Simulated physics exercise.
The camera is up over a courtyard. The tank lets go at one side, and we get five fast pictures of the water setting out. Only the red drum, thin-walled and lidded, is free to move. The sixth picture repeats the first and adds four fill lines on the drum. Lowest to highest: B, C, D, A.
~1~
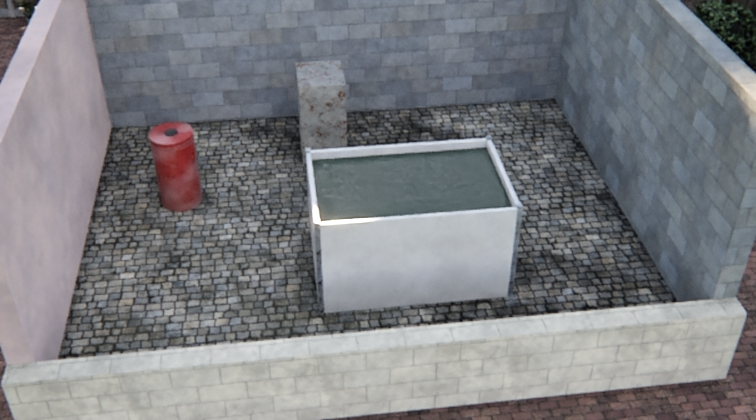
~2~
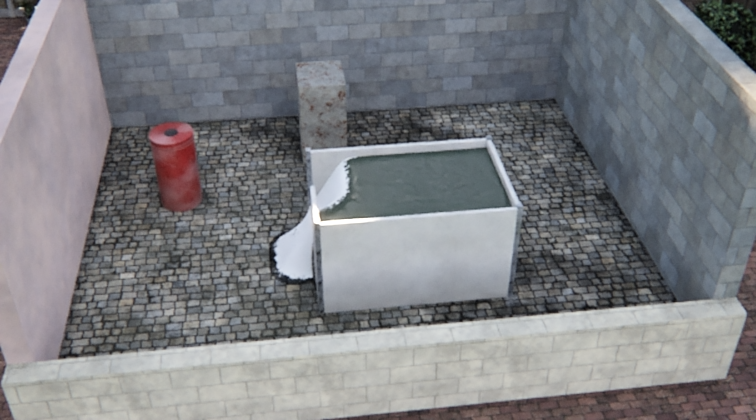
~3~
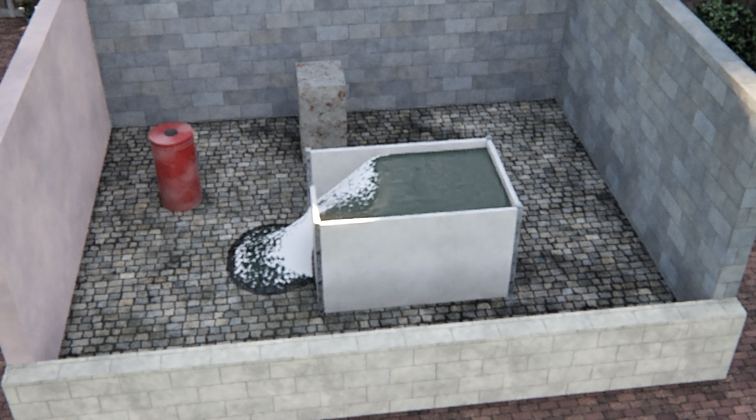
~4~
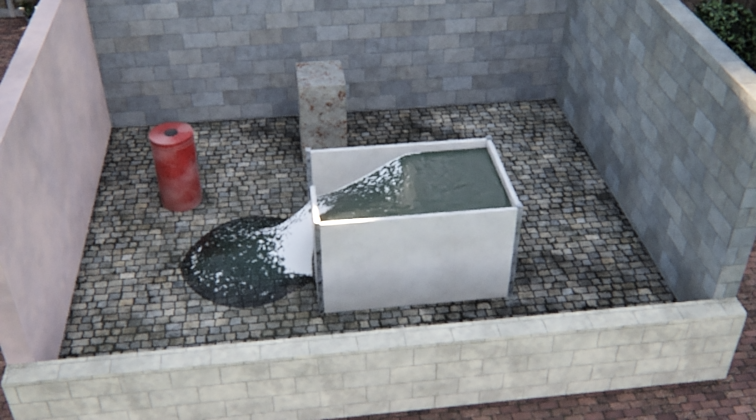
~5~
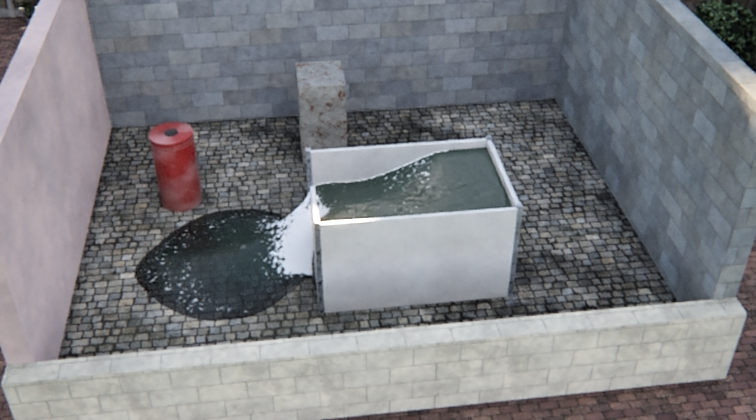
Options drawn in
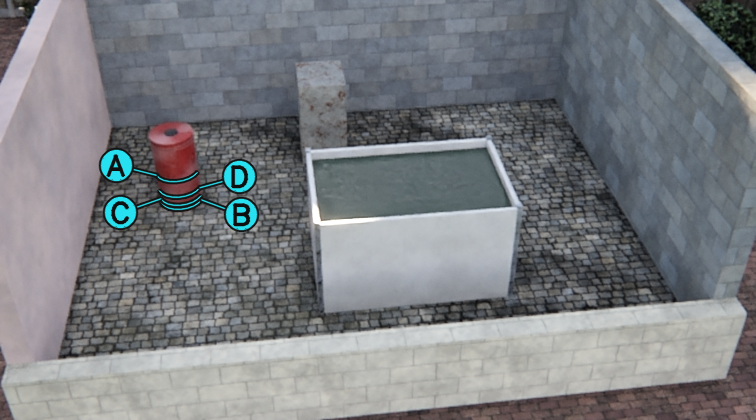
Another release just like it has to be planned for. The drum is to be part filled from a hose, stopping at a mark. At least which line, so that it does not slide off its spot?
Mark A just does it.
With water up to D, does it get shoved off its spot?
Yes.
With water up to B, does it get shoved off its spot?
Yes.
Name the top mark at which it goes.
It is D.
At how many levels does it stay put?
One.
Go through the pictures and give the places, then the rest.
The first picture shows lid of the red drum at (171, 133); tank full, its middle at (409, 185).
In the second picture, 1 % of the ground wet, in view closest to the drum at (289, 233).
In the third picture, 3 % of the ground wet, in view closest to the drum at (256, 231).
In the fourth picture, 6 % of the ground wet, in view closest to the drum at (217, 232).
The fifth picture shows lid of the red drum at (171, 133); 9 % of the ground wet, in view closest to the drum at (190, 225).
On the marked copy, A at (176, 181); B at (180, 209); C at (180, 205); D at (178, 197); from the bottom up B, C, D, A.
With A, it shifts by a finger or two and stays.
With B, it is pushed about 4 times its own width away.
With C, it is pushed about 4 times its own width away.
With D, it is pushed about 3 times its own width away.
